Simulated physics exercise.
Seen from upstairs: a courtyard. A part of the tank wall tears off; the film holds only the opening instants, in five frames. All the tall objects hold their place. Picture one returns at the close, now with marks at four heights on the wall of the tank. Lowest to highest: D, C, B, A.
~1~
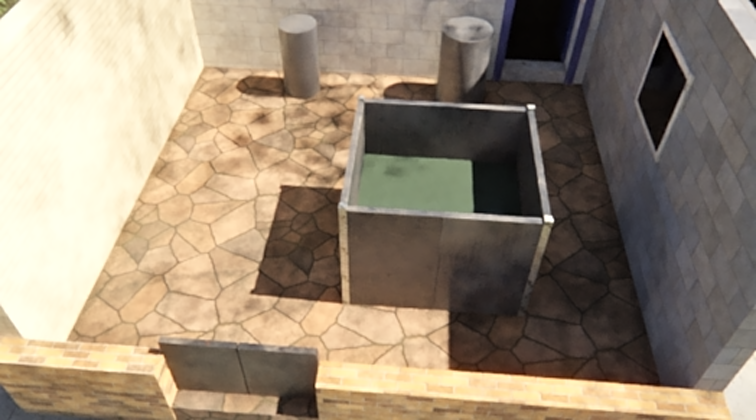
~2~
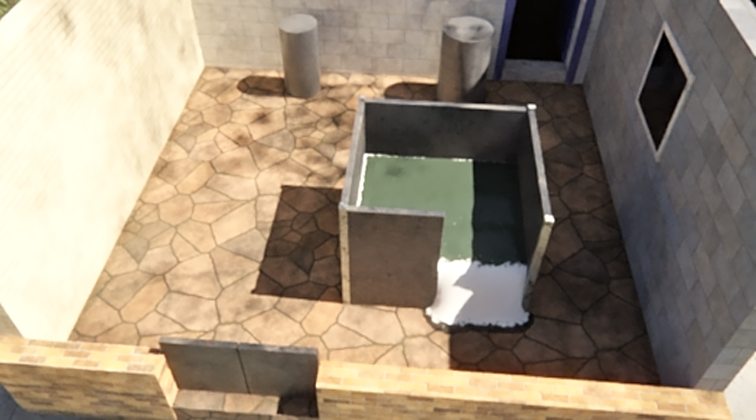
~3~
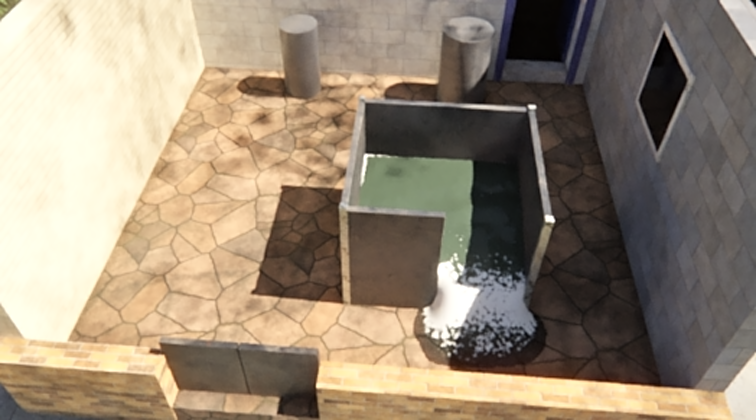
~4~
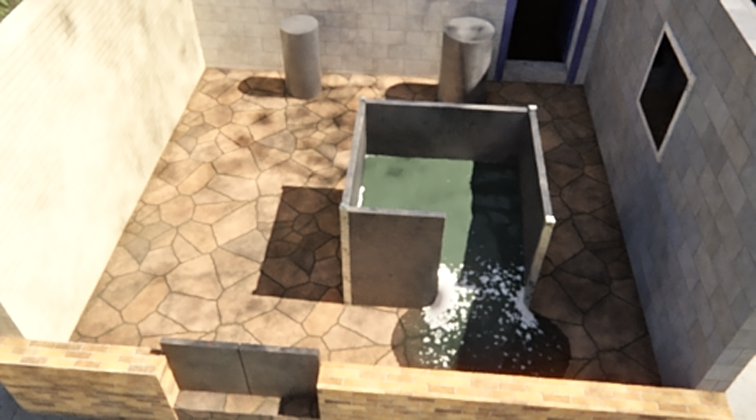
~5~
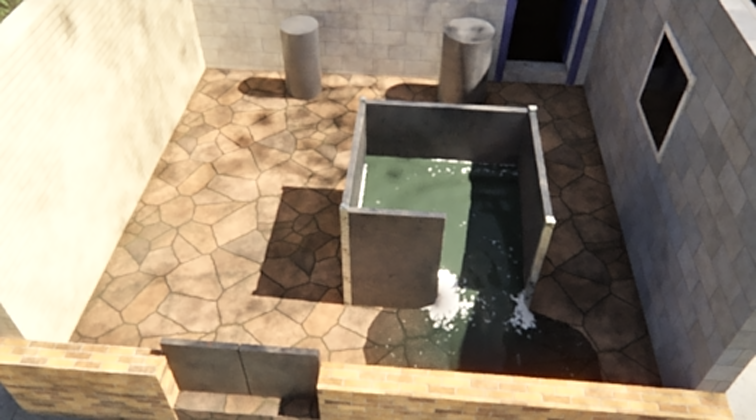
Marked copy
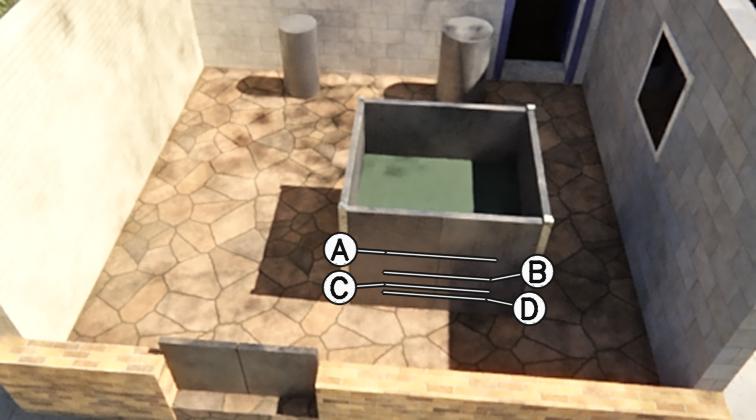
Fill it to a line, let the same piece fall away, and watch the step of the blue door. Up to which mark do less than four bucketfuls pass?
Use mark A.
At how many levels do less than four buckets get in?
All four.
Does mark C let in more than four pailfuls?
No.
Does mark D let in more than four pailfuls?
No, not at all.
On the marked copy, A at (440, 256); B at (437, 276); C at (436, 288); D at (435, 295); from the bottom up D, C, B, A.
With A, a splash gets over, under a bucket.
With B, nothing gets over.
With C, nothing gets over.
With D, nothing gets over.
